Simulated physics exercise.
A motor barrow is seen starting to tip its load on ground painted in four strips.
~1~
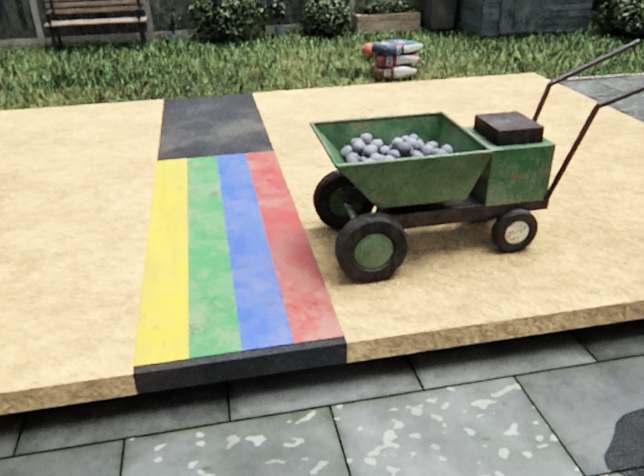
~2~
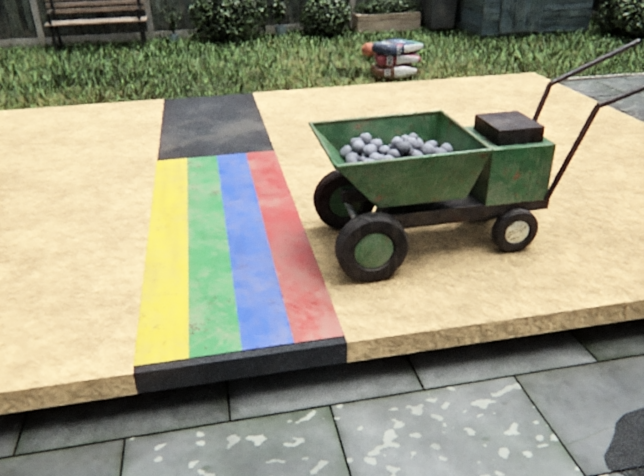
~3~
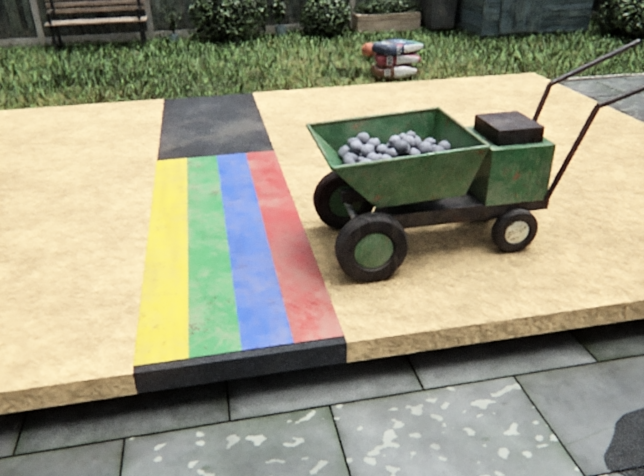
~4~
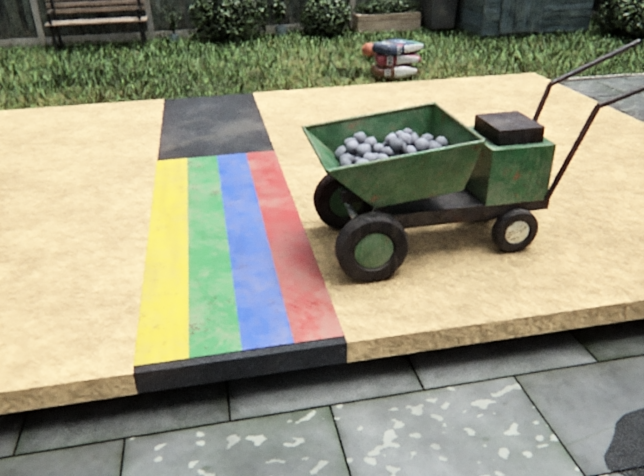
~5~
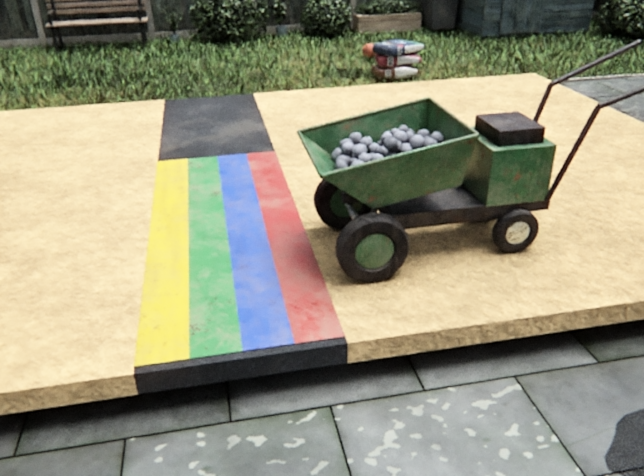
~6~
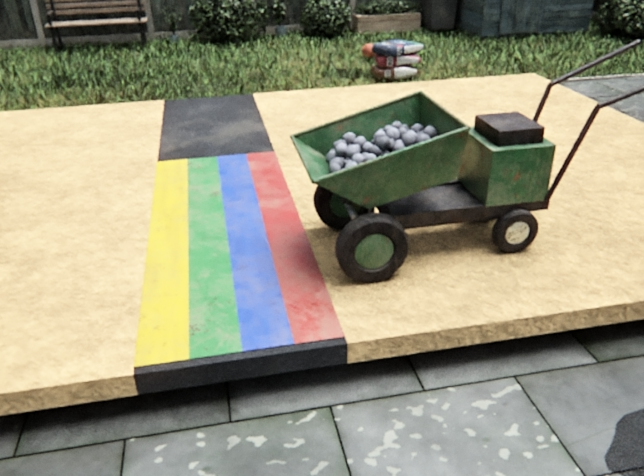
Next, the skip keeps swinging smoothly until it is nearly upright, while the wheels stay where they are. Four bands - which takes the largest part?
Largest part: The blue band.
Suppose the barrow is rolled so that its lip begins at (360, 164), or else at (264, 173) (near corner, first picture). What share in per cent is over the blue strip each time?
Roughly 40 and 0 percent respectively.
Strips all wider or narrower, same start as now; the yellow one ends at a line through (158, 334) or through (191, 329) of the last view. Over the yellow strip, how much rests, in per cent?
10 and 20 in a hundred.
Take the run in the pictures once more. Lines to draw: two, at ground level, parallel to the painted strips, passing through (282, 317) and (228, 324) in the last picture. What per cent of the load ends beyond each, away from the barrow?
Near 70 % and near 20 %, in that order.
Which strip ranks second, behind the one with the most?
The next one is the green one.
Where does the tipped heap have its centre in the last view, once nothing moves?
About pixel (233, 262).
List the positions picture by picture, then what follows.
Lip of the skip near (337, 167), level; top of the load near (402, 161), round cobbles; red strip near (310, 309); blue strip near (262, 315); green strip near (213, 322); yellow strip near (163, 329), in the first picture.
Lip of the skip near (336, 167), level; top of the load near (402, 160), in the second picture.
Lip of the skip near (333, 169), tipped barely; top of the load near (405, 151), in the third picture.
Lip of the skip near (328, 172), tipped a little; top of the load near (411, 154), in the fourth picture.
Lip of the skip near (322, 176), tipped a little; top of the load near (415, 145), in the fifth picture.
Lip of the skip near (314, 182), tipped clearly; top of the load near (408, 141); red strip near (310, 310); blue strip near (263, 316); green strip near (214, 322); yellow strip near (163, 329), in the sixth picture.
Shortly afterwards, skip tipped steeply; the whole lot in the skip.
Next, skip tipped steeply; the bulk in the skip; a little over the blue strip; only a few over the green strip.
Some moments later, skip tipped right over; near a third in the skip; near a third over the blue strip; near a quarter over the green strip; a little over the yellow strip; only a few off the paint.
In the end, skip tipped right over; near a third in the skip; none at all over the red strip; near a third over the blue strip; near a quarter over the green strip; a little over the yellow strip; only a few off the paint.
